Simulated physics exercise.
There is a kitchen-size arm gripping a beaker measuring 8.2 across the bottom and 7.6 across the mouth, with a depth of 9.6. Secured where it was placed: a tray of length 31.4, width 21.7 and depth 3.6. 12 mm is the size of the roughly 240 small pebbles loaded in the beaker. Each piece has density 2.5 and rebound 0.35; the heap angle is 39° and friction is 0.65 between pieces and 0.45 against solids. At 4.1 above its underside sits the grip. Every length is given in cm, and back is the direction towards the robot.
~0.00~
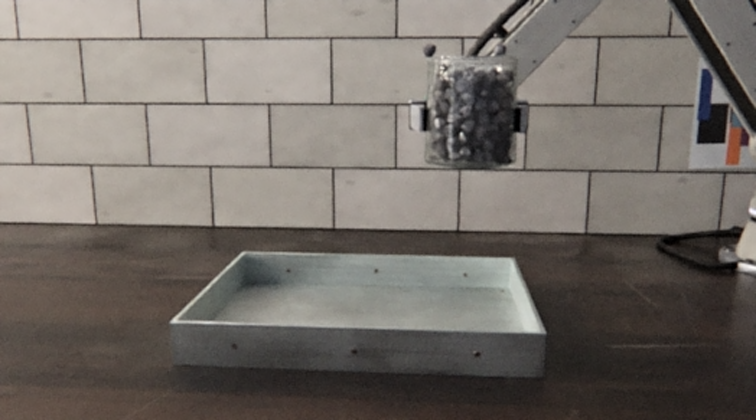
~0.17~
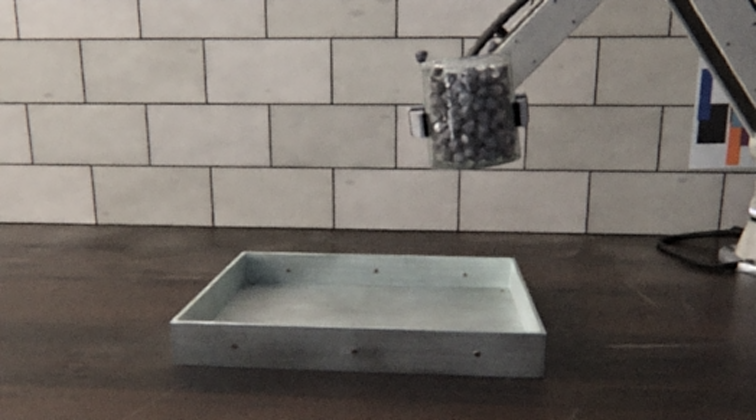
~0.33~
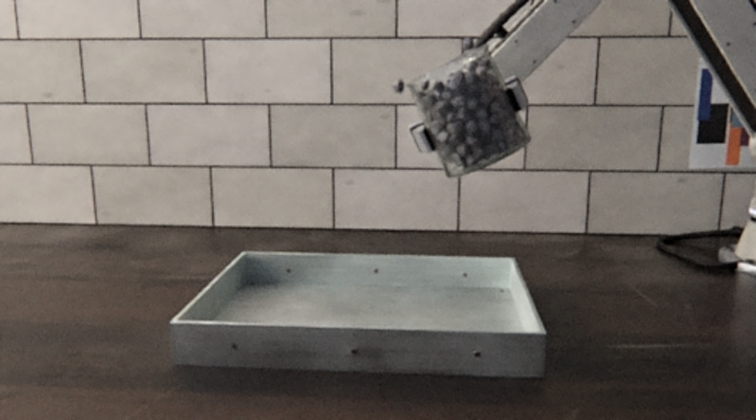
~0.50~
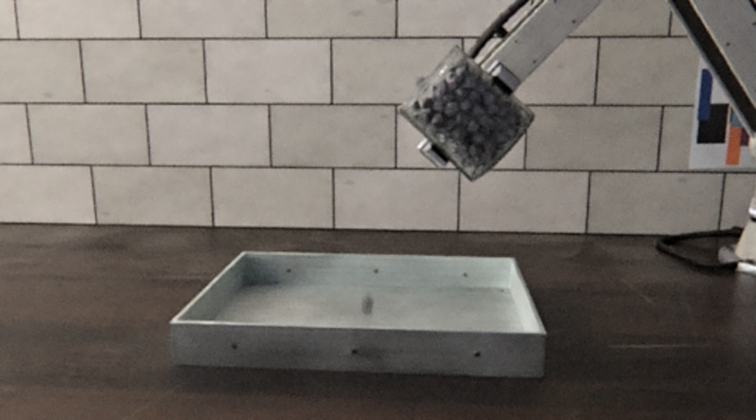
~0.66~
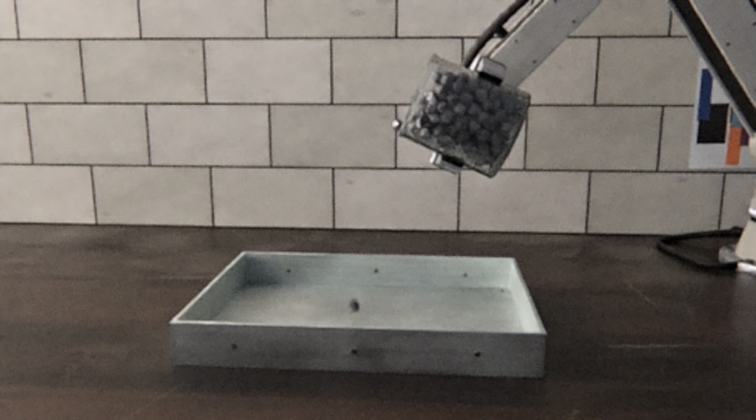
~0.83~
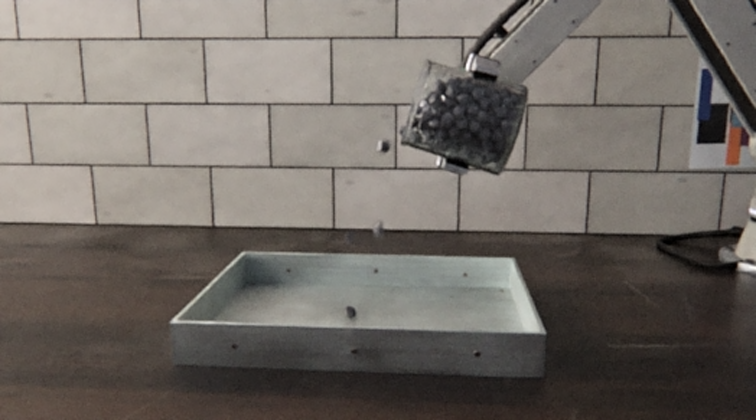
A robot arm tipped a clear beaker packed with small dark pieces over to the left, high above a pale tray, and a few pieces dropped out, with one coming to lie in the tray.
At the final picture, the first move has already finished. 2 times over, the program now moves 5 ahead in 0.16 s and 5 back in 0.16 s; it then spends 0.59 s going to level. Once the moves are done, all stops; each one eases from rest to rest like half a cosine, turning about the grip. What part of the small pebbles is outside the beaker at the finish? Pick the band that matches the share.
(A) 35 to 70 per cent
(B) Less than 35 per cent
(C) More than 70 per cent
(B) Less than 35 per cent.
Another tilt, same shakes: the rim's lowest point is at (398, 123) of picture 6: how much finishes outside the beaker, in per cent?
My estimate is some 10 per cent.
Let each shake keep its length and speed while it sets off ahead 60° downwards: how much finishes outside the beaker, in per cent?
Result: Approx. 5 %.
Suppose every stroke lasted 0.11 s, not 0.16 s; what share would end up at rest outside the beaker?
Then about 55 per cent.
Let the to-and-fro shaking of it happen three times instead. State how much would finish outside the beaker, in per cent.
Expected share: About 30 %.
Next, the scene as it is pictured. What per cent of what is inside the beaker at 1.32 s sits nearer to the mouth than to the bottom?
Mouth half share: Roughly 45 %.
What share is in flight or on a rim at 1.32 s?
Around 0 per cent of the load.
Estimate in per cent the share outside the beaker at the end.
Estimate: About 25 %.
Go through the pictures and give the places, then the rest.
The first picture shows the beaker middle at (471, 112), level; upper third of the load around (471, 86), from x 430 to 510, top at y 50; 236 in the beaker.
The second picture shows the beaker middle at (470, 112), tilted 7° forward; upper third of the load around (471, 88), from x 420 to 510, top at y 45.
The third picture shows the beaker middle at (468, 113), tilted 26° forward; upper third of the load around (467, 91), from x 400 to 515, top at y 45; 235 in the beaker, 1 in flight or on a rim.
The fourth picture shows the beaker middle at (466, 115), tilted 48° forward; upper third of the load around (461, 94), from x 365 to 520, top at y 65; 235 in the beaker, 1 in the tray.
The fifth picture shows the beaker middle at (464, 117), tilted 67° forward; upper third of the load around (463, 98), from x 355 to 515, top at y 75; 235 in the beaker, 1 in the tray.
The sixth picture shows the beaker middle at (464, 117), tilted 74° forward; upper third of the load around (469, 100), from x 350 to 515, top at y 80; 232 in the beaker, 2 in the tray, 2 in flight or on a rim.
After 1.32 s, tilted 74° forward, highest piece 23 above the table; 195 in the beaker, 40 in the tray, 1 in flight or on a rim.
After 1.81 s, tilted 27° forward, highest piece 25 above the table; 177 in the beaker, 59 in the tray.
After 2.26 s, level, highest piece 25 above the table; 177 in the beaker, 59 in the tray.
After 3.31 s, level, highest piece 25 above the table; 177 in the beaker, 59 in the tray.
In the end, 177 in the beaker, 59 in the tray. That is 25 % outside the beaker.
